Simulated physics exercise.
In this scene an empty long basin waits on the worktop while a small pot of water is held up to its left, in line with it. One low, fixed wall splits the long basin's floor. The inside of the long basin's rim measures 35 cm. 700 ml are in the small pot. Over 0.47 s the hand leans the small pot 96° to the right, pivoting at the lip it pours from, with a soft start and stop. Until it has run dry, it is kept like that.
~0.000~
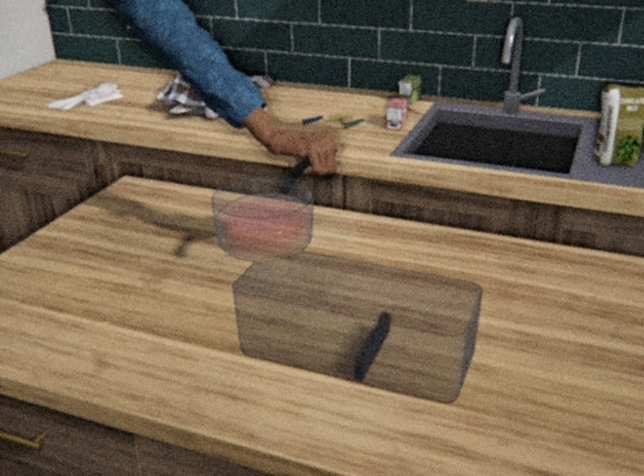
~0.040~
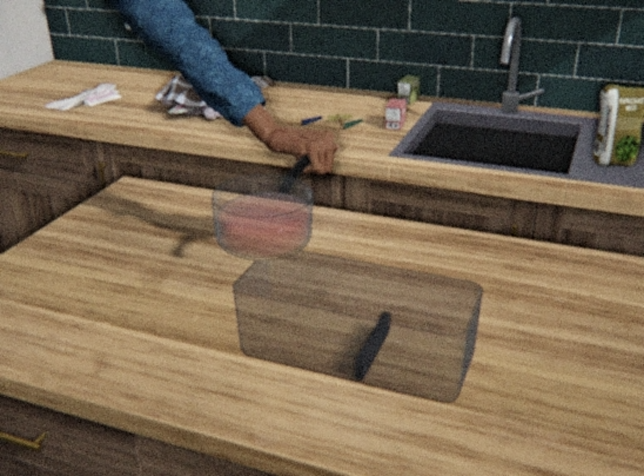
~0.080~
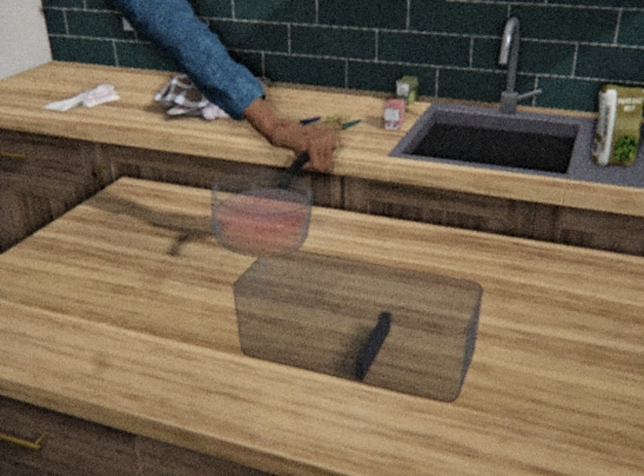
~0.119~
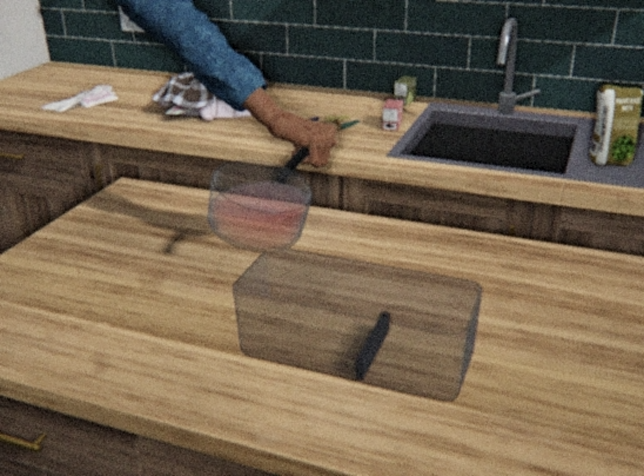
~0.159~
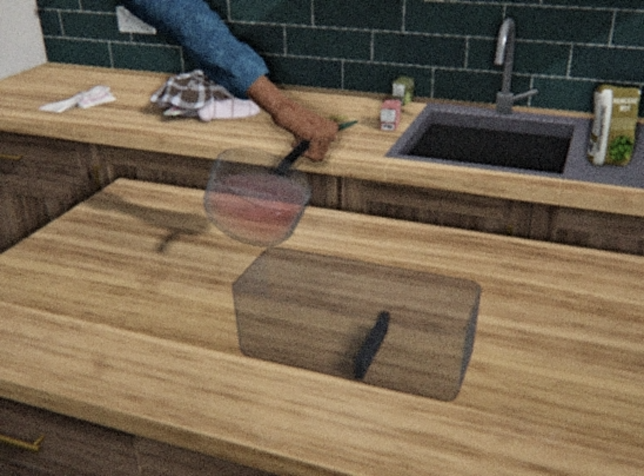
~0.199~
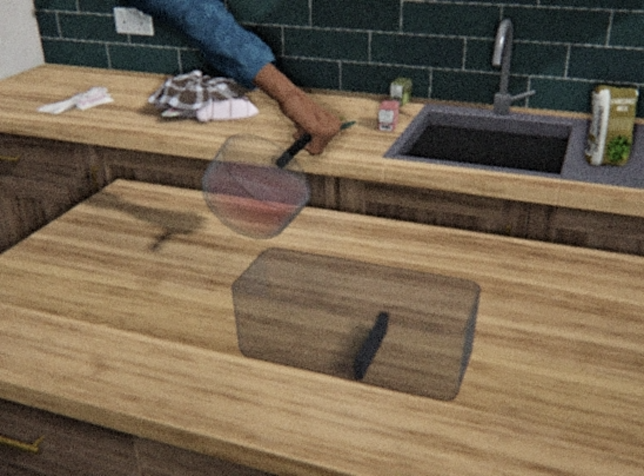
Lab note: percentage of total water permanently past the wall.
Approx. 55 %.
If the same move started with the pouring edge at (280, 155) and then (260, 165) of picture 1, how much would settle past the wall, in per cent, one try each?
In turn about 40 and 20 per cent.
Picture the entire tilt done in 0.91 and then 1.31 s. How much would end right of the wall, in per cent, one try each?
In turn about 65 and 60 per cent.
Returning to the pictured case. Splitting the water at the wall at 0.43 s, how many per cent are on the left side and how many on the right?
Left: Around 2. Right: Around 0.
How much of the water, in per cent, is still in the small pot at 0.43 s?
At that time about 50 in a hundred parts are still held.
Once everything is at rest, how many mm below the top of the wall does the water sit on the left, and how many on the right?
Left roughly 26 mm; right roughly 14 mm.
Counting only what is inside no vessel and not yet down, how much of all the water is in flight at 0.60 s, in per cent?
Estimated airborne part: Roughly 26 per cent.
Then, 0.43 s in, the tilt is 94° and 51 per cent is still to pour, 2 is left of the wall and 0 right of it.
Then, 0.60 s in, the tilt is 96° and 9 per cent is still to pour, 7 is left of the wall and 59 right of it.
Then, 0.78 s in, the tilt is 96° and 3 per cent is still to pour, 20 is left of the wall and 51 right of it.
Then, 0.97 s in, the tilt is 96° and 1 per cent is still to pour, 32 is left of the wall and 55 right of it.
Finally, 37 per cent lies left of the wall, 55 right of it and 7 outside.
